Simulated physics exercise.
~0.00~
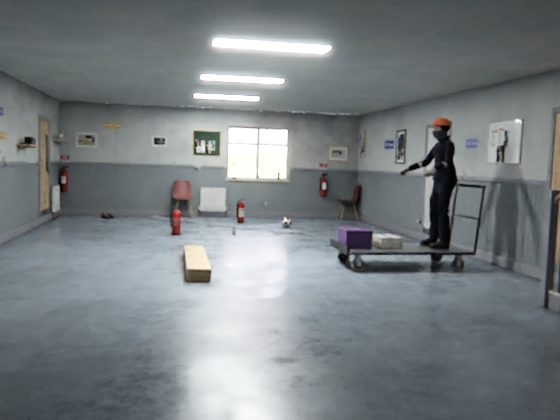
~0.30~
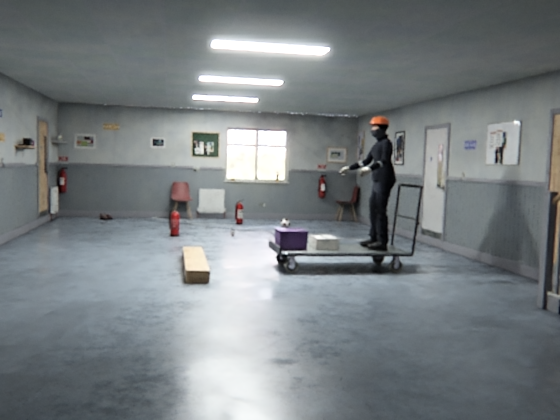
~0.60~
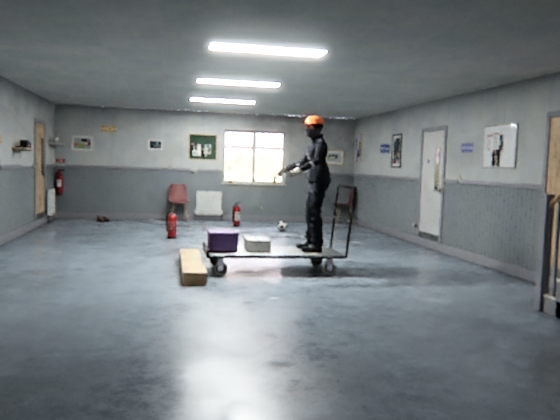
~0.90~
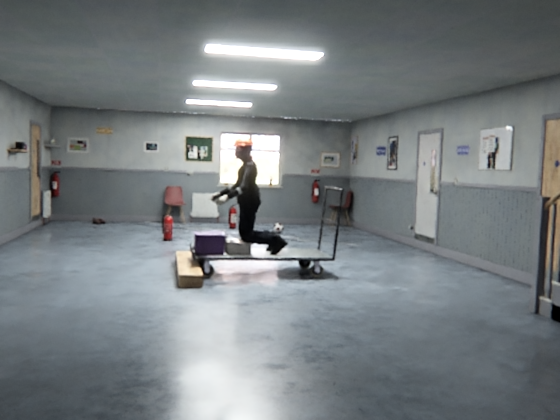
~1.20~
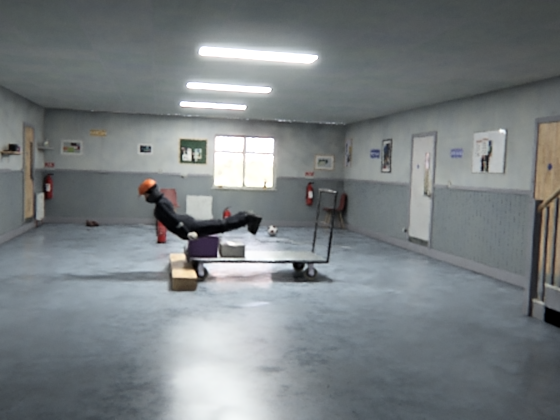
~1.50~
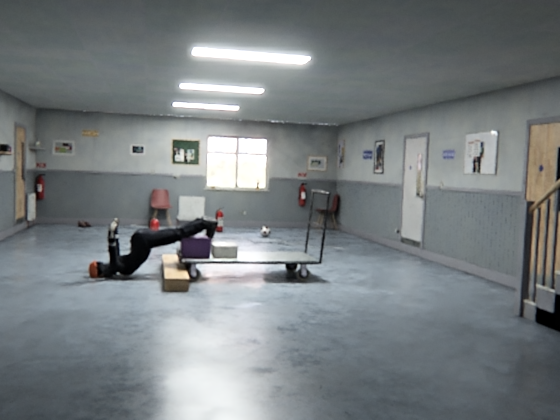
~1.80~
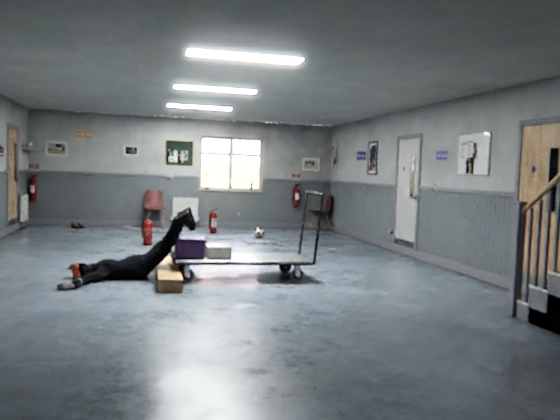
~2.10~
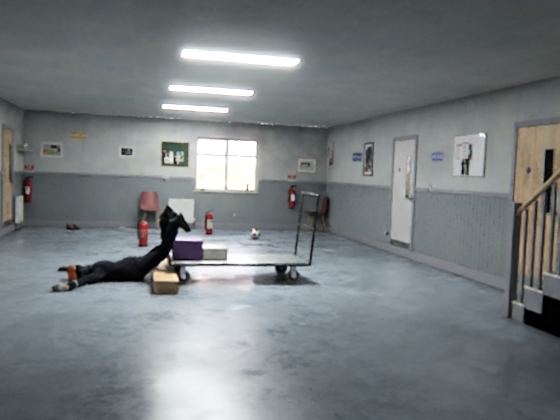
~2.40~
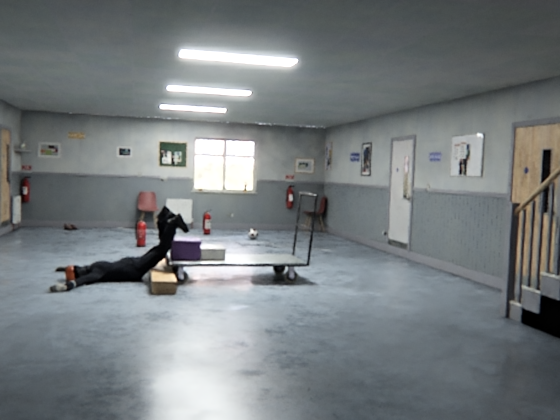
The clip opens in a grey room with a worker in dark clothes and an orange helmet standing on a flat trolley, behind a purple tote and a white parcel. The trolley rolls left across the shiny floor towards a low tan block. It reaches the block and stops, while the worker drops to the knees and keeps moving forward. The worker pitches headlong over the load and lands on the floor beyond the block. Finally the worker lies face down, hips past the front edge and lower legs raised against the trolley, with both boxes still aboard.
